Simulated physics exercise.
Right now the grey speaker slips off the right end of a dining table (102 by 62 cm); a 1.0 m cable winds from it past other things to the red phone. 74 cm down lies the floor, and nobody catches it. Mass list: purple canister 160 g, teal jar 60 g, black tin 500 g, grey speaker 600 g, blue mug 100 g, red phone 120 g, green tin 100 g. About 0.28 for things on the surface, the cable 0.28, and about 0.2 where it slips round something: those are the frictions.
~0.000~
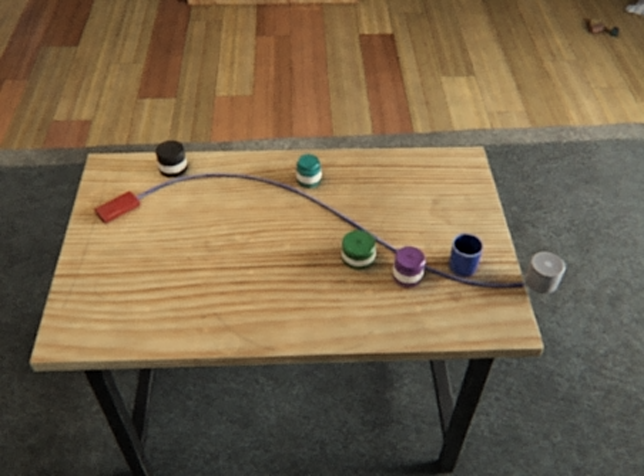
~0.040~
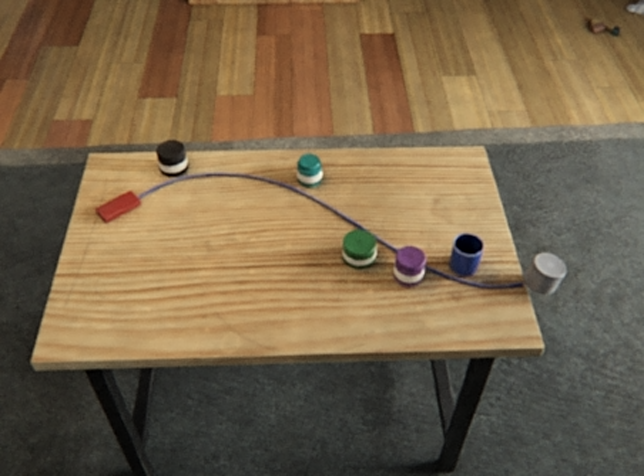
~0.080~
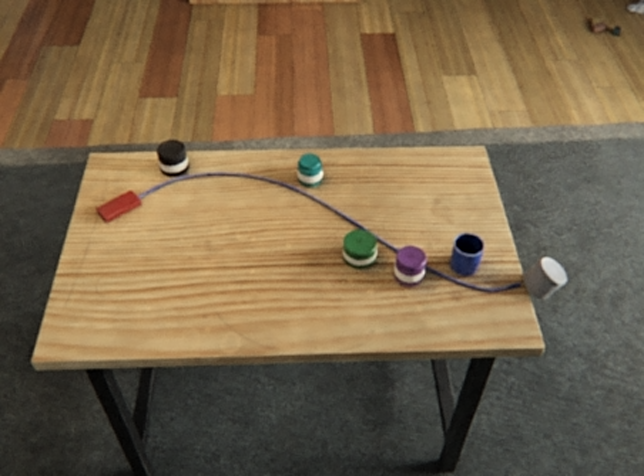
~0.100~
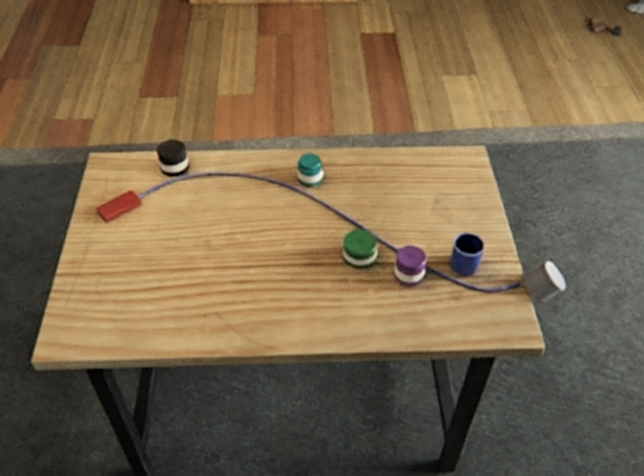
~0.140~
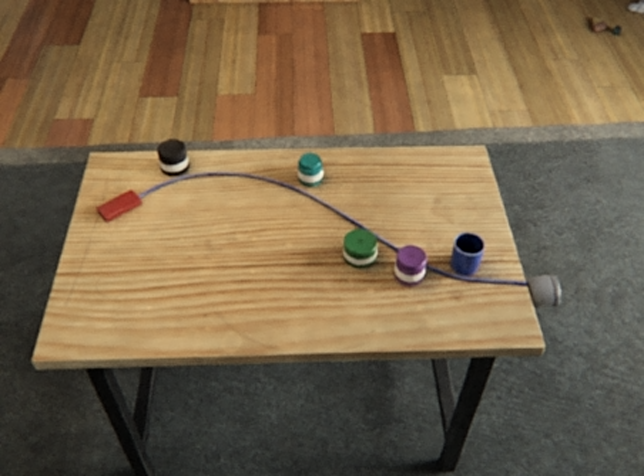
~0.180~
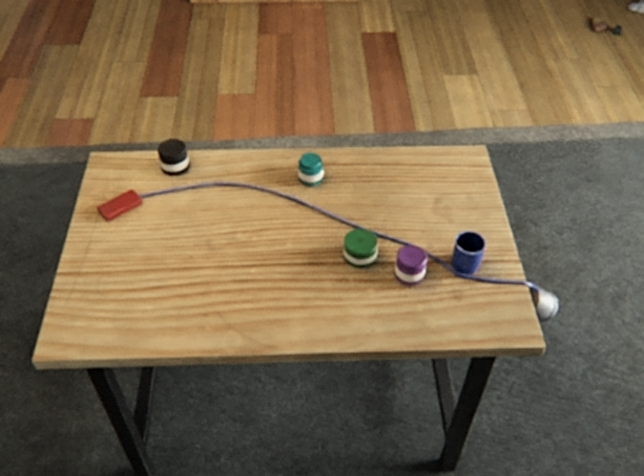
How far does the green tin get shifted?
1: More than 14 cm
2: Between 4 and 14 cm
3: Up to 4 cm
Between 4 and 14 cm (2).
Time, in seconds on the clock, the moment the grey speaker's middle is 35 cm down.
At about 0.36 s.
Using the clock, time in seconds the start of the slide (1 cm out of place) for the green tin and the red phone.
The green tin at 0.26 seconds and the red phone at 0.24 seconds.
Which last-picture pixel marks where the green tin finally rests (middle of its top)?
Check near (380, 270) - that's where it comes to rest.
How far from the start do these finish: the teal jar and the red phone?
For the teal jar it's 0 cm, while the red phone comes to 90 cm.
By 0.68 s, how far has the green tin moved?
Shift of the green tin - 8 cm.
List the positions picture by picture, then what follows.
The first frame shows shows, green tin (359, 242); cable runs through (479, 284) (329, 208) (255, 178).
The second frame shows shows, grey speaker (549, 265); cable runs through (479, 285) (329, 207).
The third frame shows shows, grey speaker (545, 278); cable runs through (478, 288) (330, 207).
The fourth frame shows shows, grey speaker (544, 282); cable runs through (478, 288) (330, 207).
The fifth frame shows shows, grey speaker (541, 292); cable runs through (330, 207).
The sixth frame shows shows, green tin (361, 241); cable runs through (502, 282) (340, 219) (264, 189) (186, 188).
By 0.4 s, the cable's tail end at (311, 229); green tin 6 cm off its start, red phone 42 cm off its start, blue mug 9 cm off its start.
By 0.7 s, the cable's tail end at (471, 258); green tin 9 cm off its start, red phone 80 cm off its start, blue mug 9 cm off its start.
By 0.9 s, the cable's tail end at (515, 249); green tin 9 cm off its start at (380, 269), red phone 88 cm off its start at (497, 233), blue mug over the edge.
By 1.2 s, the cable's tail end at (517, 248); green tin 9 cm off its start, red phone 88 cm off its start, blue mug over the edge.
By 2.4 s, the cable's tail end at (517, 248); green tin 9 cm off its start at (380, 270), red phone 88 cm off its start at (499, 232), blue mug over the edge, grey speaker over the edge.
